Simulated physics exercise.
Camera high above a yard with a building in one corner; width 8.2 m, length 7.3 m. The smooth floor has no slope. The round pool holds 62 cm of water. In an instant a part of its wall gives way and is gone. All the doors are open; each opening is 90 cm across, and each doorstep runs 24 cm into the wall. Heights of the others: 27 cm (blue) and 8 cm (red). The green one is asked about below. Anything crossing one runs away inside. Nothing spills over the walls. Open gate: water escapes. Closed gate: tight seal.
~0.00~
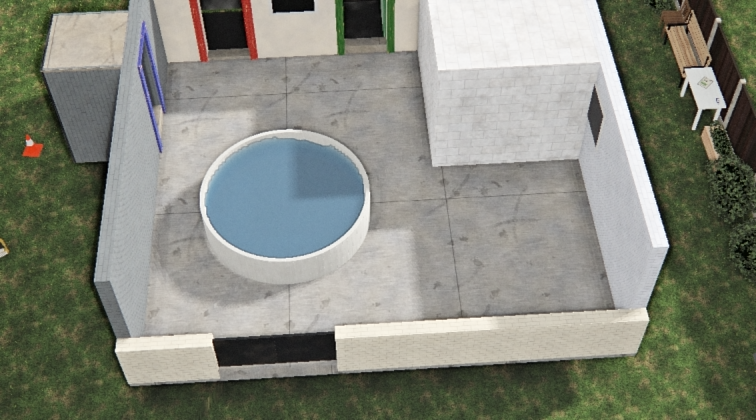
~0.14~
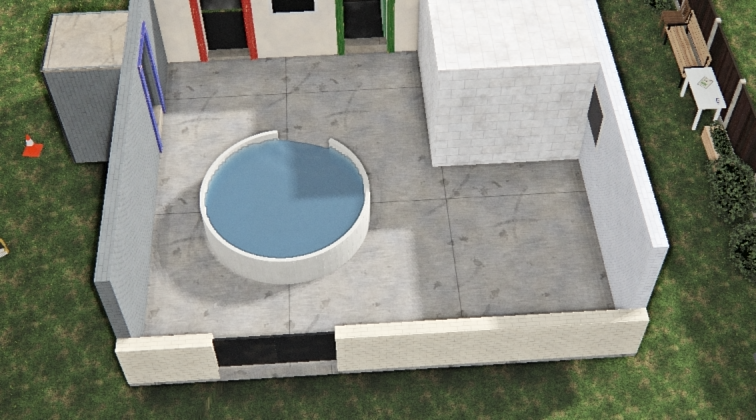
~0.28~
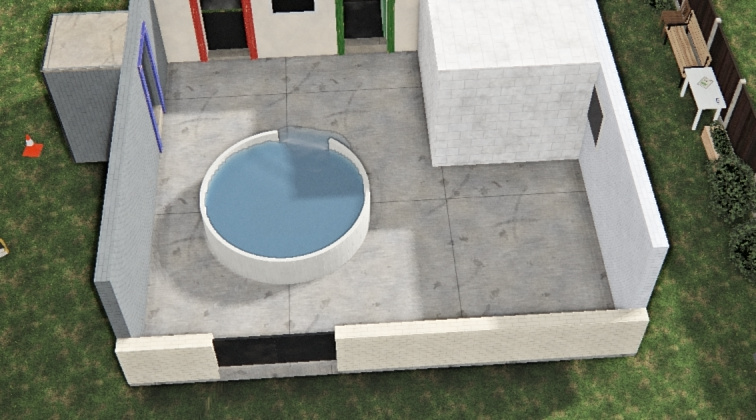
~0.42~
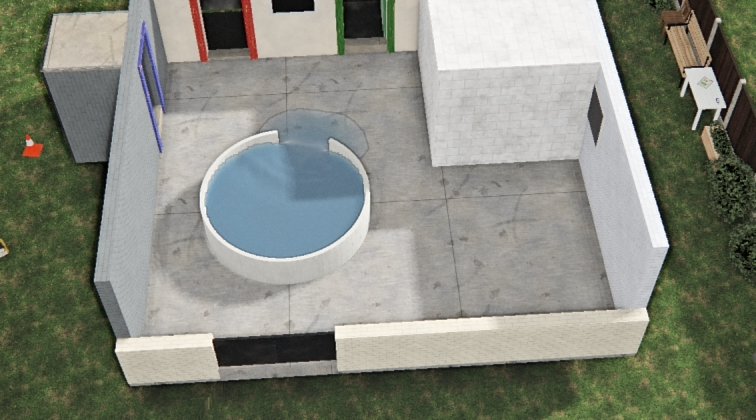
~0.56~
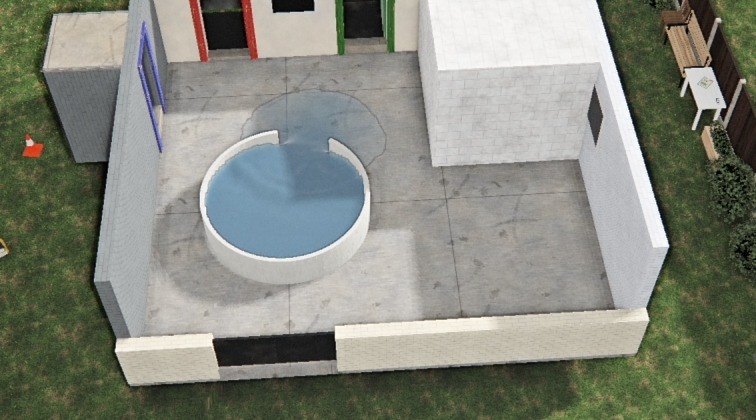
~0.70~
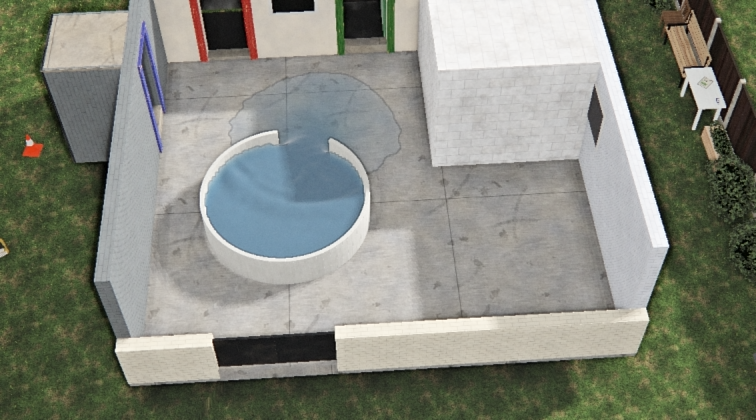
Water pours through a gap in the round pool's far wall and spreads across the grey floor.
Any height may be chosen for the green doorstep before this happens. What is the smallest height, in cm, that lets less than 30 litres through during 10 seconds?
About 23 cm.
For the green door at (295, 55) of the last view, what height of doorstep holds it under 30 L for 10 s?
Around 22 cm would do it.
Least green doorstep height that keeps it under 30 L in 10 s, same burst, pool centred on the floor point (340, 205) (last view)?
Then it needs to be around 28 cm high.
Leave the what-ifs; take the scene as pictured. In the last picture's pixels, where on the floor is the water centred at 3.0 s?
(302, 167), roughly.
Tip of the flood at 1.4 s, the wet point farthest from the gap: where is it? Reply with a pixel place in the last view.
Front tip: Approx. (414, 53) px.
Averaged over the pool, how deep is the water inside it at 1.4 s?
Close to 51 cm deep on average.
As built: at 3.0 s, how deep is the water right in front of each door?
Before blue it's 0 cm, before red 14 cm, before green 31 cm.
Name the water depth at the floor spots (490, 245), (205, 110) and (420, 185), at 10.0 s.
Close to 2, 10 and 4 cm, one after the other.
After 1.4 s water covers 25 % of the floor, deepest (36 cm) near (307, 154); 23 cm at the green door, 0 litres in over its 21 cm doorstep.
After 3.0 s water covers 30 % of the floor, deepest (33 cm) near (339, 69); 31 cm at the green door, 26 litres in over its 21 cm doorstep.
After 10.0 s water covers 85 % of the floor, deepest (16 cm) near (389, 60); 16 cm at the green door, 49 litres in over its 21 cm doorstep.
At the green door as built, the water arrived by 1.0 s and peaked near 32 cm at 2.8 s.
With a doorstep of 20 cm, 62 litres would have come in within the 10 s; with 27 cm, 11 litres. So under 30 litres takes about 23 cm.
